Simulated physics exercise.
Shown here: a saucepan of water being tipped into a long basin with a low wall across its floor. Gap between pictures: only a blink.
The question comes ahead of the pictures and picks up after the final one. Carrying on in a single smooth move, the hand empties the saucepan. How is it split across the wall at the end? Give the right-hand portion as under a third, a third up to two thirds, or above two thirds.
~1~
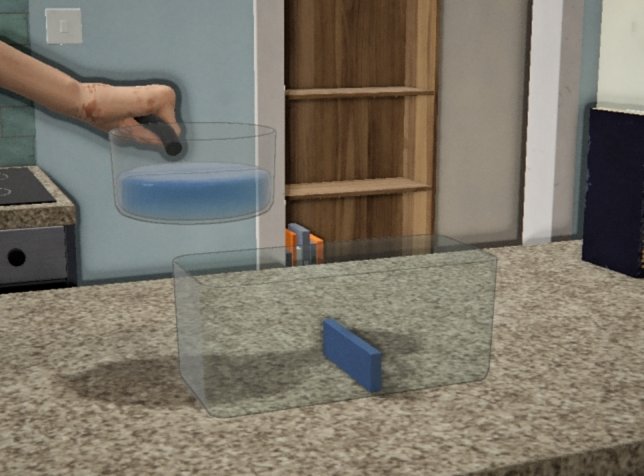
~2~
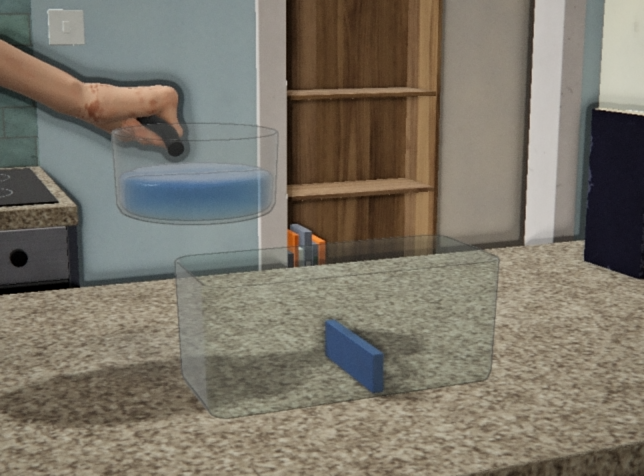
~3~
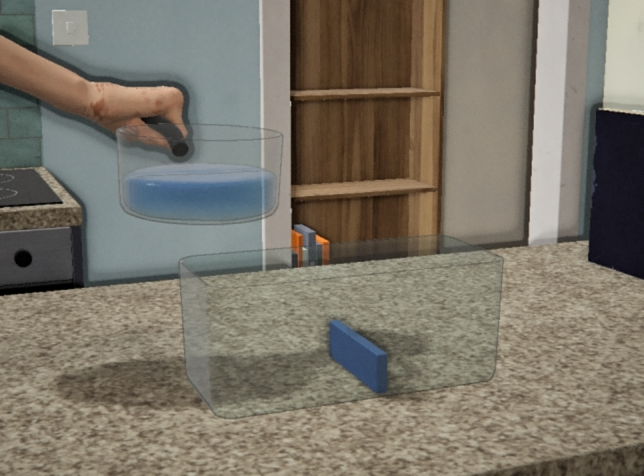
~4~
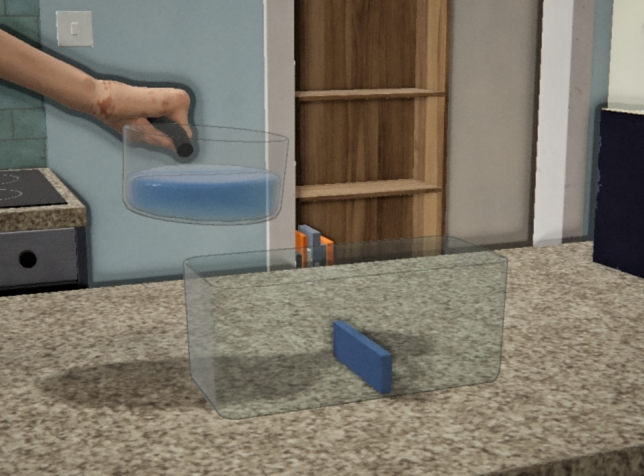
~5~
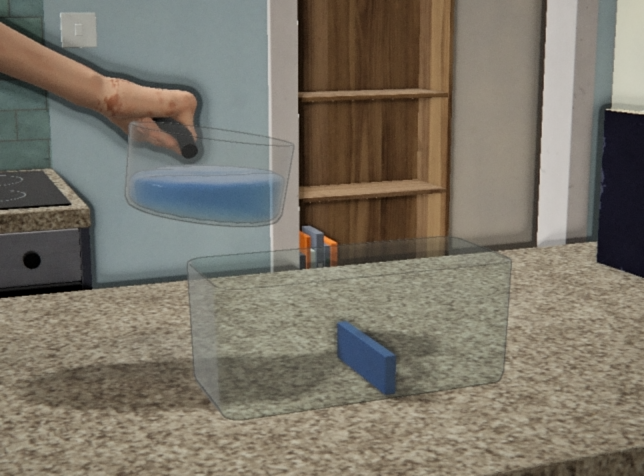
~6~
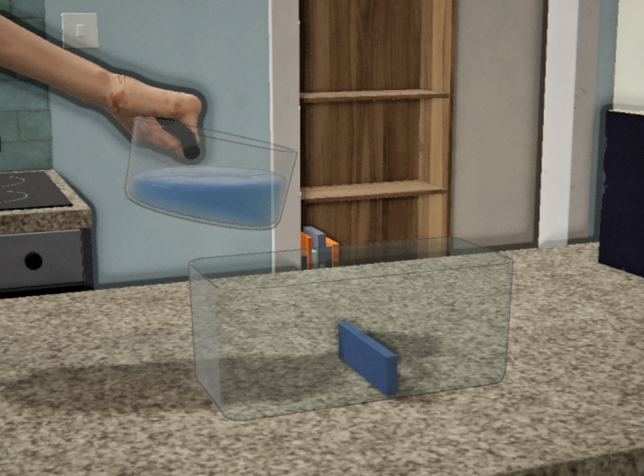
Stays short of a third.
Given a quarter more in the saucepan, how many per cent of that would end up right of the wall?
Estimate: Close to 5 per cent.
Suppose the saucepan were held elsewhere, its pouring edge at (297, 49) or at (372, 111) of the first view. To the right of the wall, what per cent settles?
Around 40 percent first, around 90 percent second.
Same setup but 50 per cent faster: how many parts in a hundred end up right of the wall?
About 10 in a hundred.
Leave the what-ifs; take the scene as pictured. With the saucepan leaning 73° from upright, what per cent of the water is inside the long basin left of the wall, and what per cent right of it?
About 15 per cent on the left and 0 on the right.
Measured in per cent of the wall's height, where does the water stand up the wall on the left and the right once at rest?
Once it settles, the left reaches around 60 and the right around 0.
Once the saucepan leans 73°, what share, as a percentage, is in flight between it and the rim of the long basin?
Share out of both vessels: Approx. 25 %.
A moment on, the saucepan is tipped part way and 60 per cent is still to pour, 14 is left of the wall and 0 right of it.
Next, the saucepan is tipped right over and 8 per cent is still to pour, 85 is left of the wall and 3 right of it.
Then the saucepan is tipped right over and 0 per cent is still to pour, 95 is left of the wall and 5 right of it.
Later the saucepan is tipped right over and 0 per cent is still to pour, 95 is left of the wall and 5 right of it.
Finally, 95 per cent lies left of the wall, 5 right of it and 0 outside.
